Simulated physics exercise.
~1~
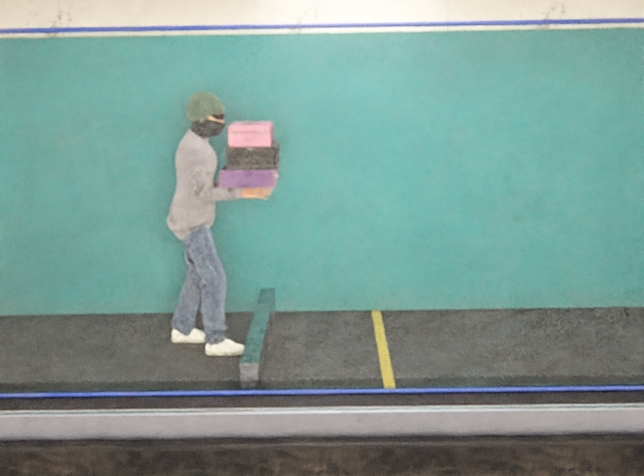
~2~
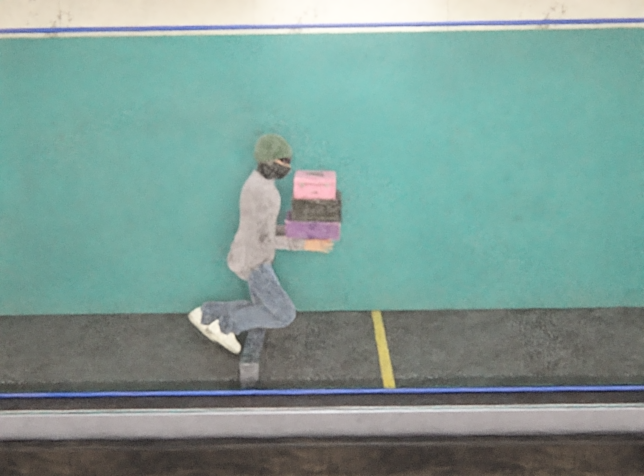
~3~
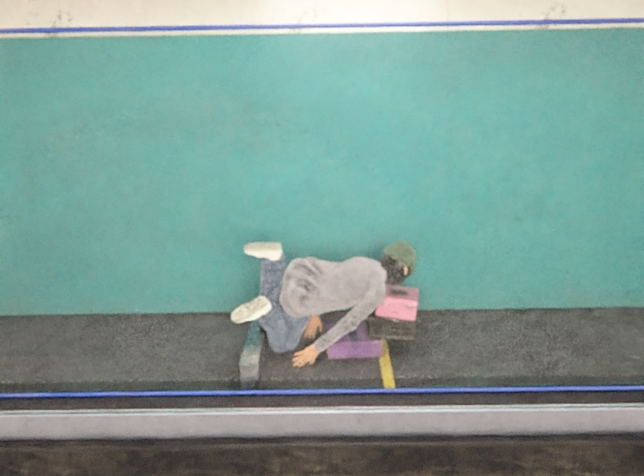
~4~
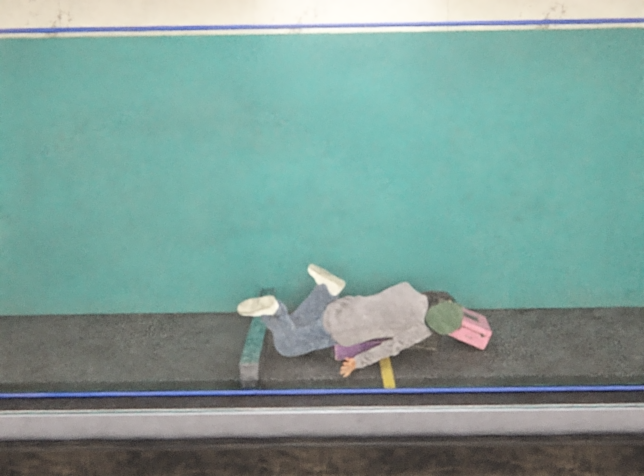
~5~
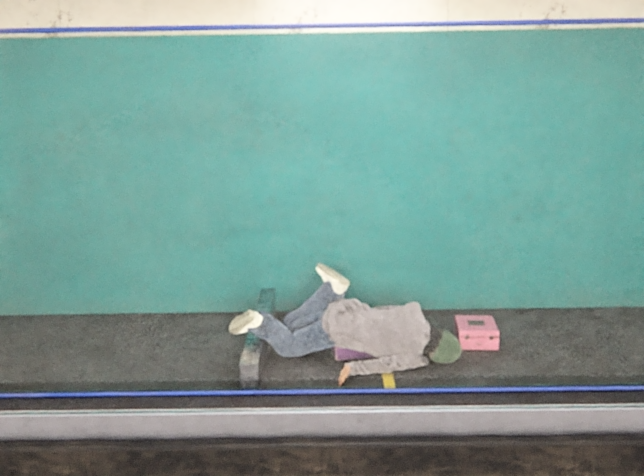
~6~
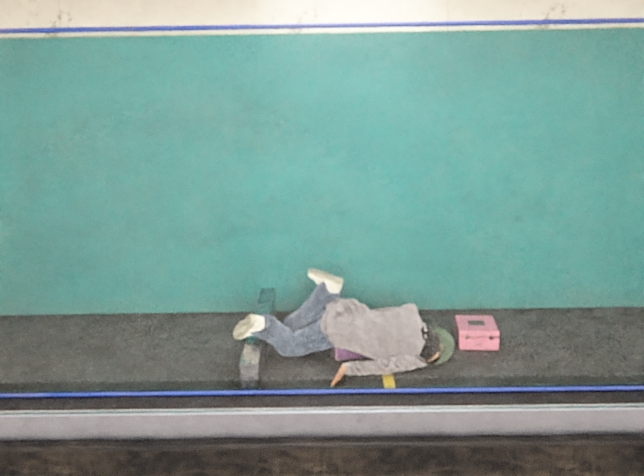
A person in a green cap, grey top, jeans and white shoes stands at left on a dark grey floor, seen from the side by a still camera against a teal wall. Their arms hold a stack with a pink toolbox above a black crate and a purple carton, facing a low rail and a yellow line farther right. They pitch forward over the rail, knees bending, and drop onto the spilling load. The body flattens face down while the pink box tips and slides right. Finally they lie limp, legs by the rail, head past the line, the pink box upright beyond and the purple carton beneath them.
